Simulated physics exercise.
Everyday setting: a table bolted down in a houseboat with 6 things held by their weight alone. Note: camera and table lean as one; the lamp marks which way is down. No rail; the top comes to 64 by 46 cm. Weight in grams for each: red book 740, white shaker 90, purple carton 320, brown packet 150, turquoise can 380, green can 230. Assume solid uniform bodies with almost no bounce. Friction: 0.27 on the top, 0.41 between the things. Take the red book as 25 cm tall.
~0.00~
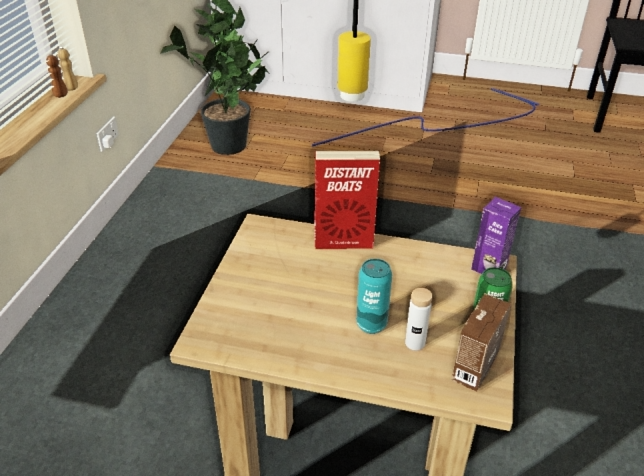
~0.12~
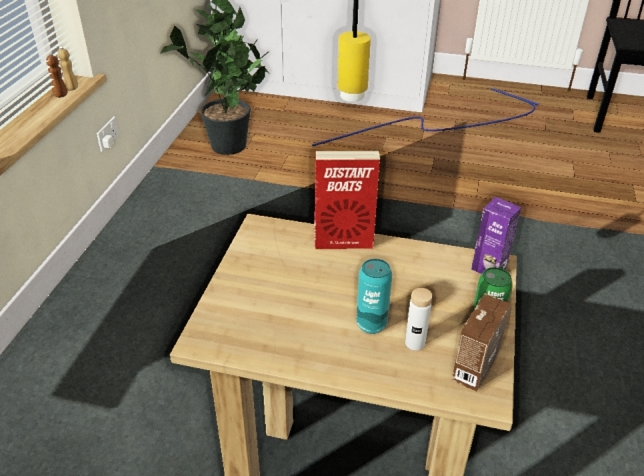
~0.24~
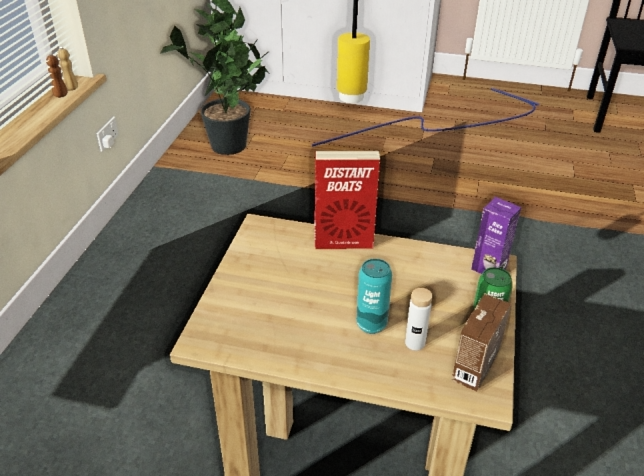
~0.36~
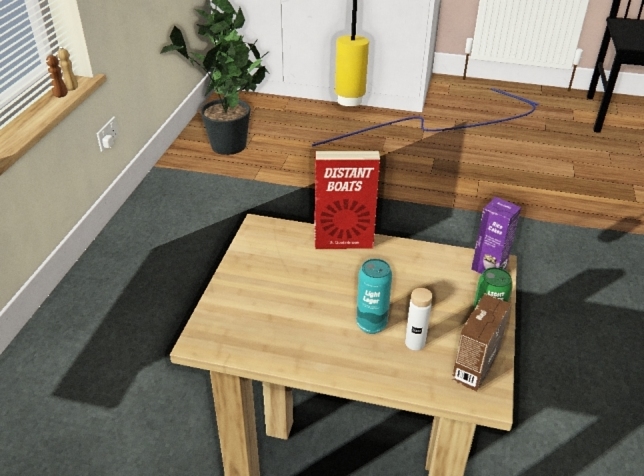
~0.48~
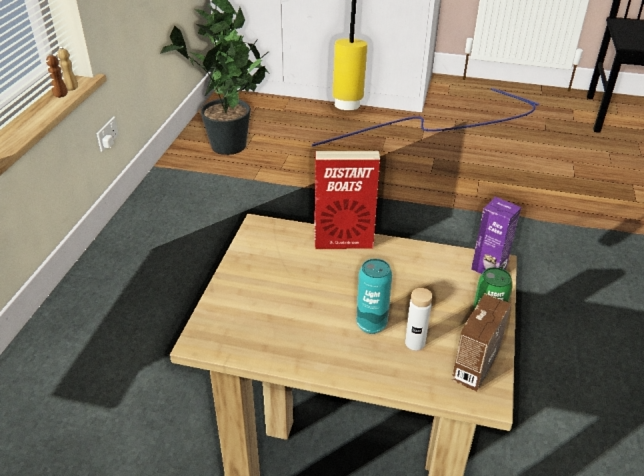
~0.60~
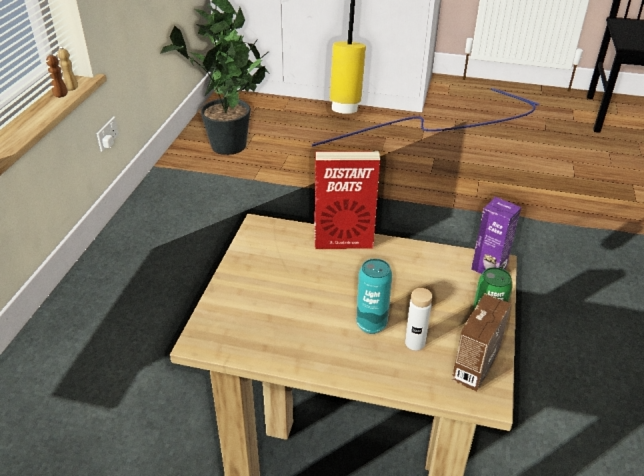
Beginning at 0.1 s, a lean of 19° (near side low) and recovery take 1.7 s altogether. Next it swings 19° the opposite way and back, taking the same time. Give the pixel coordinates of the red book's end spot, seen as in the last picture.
Its end spot is about (343, 296).
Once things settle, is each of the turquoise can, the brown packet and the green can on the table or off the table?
Once it all settles, the turquoise can leaves its surface, the brown packet leaves its surface and the green can stays on its surface.
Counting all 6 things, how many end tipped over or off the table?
The number here is 3.
By 1.30 s, floor tilted 12°, near side down; turquoise can now off the table; red book on its side near (337, 314); purple carton 9 cm from its spot.
By 1.90 s, boat level; brown packet now off the table; red book on its side near (332, 330); purple carton 13 cm from its spot.
When it is over (4.0 s), off the table, brown packet and turquoise can; lying over on the table, red book; the other 3 within 5 cm of the start. In the last view, red book near (343, 296).
